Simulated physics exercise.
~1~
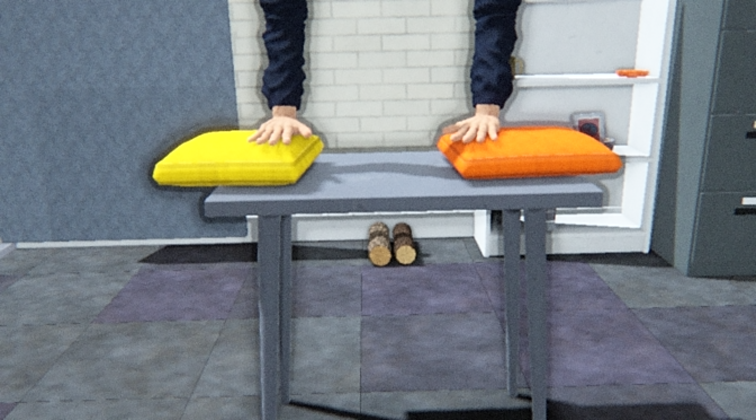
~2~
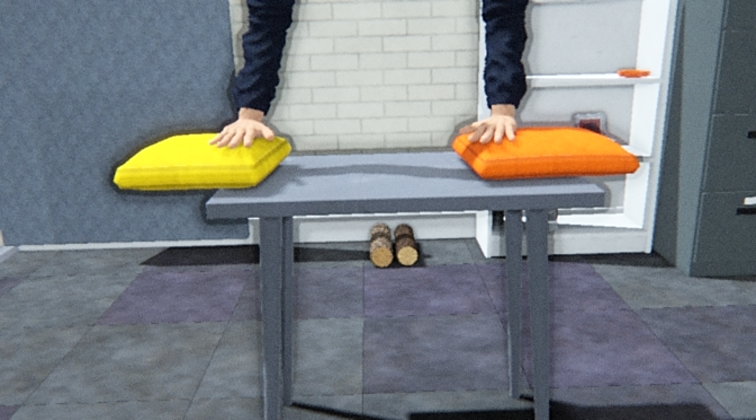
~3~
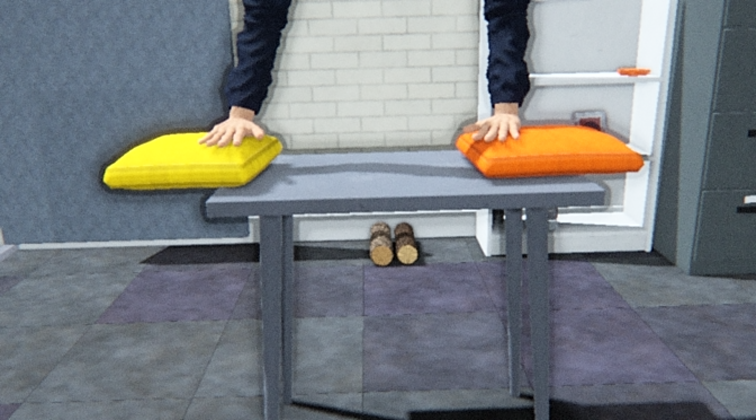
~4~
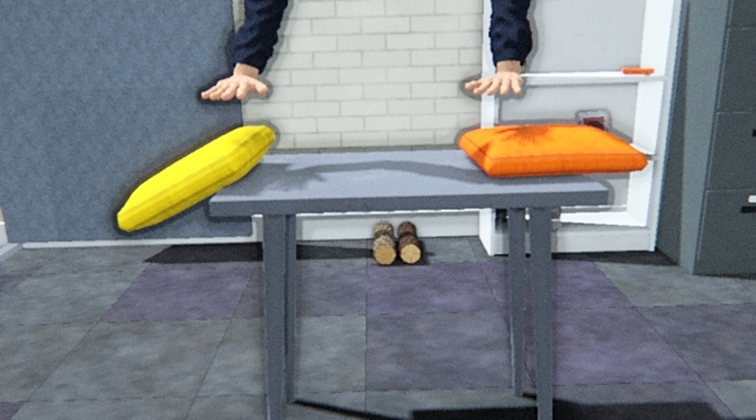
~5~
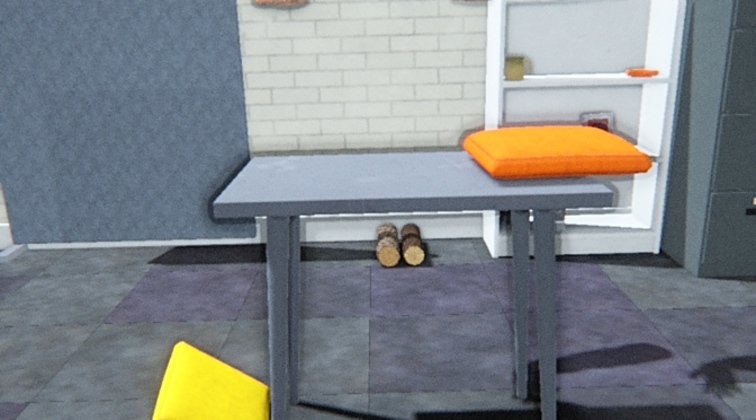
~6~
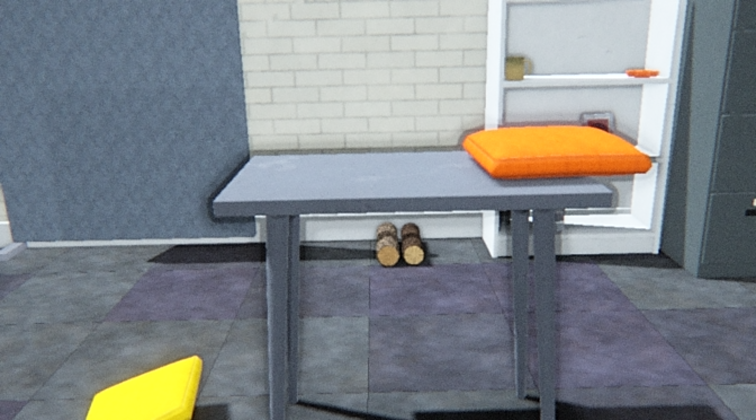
On a grey table, hands push two cushions outward and release; only the yellow falls.
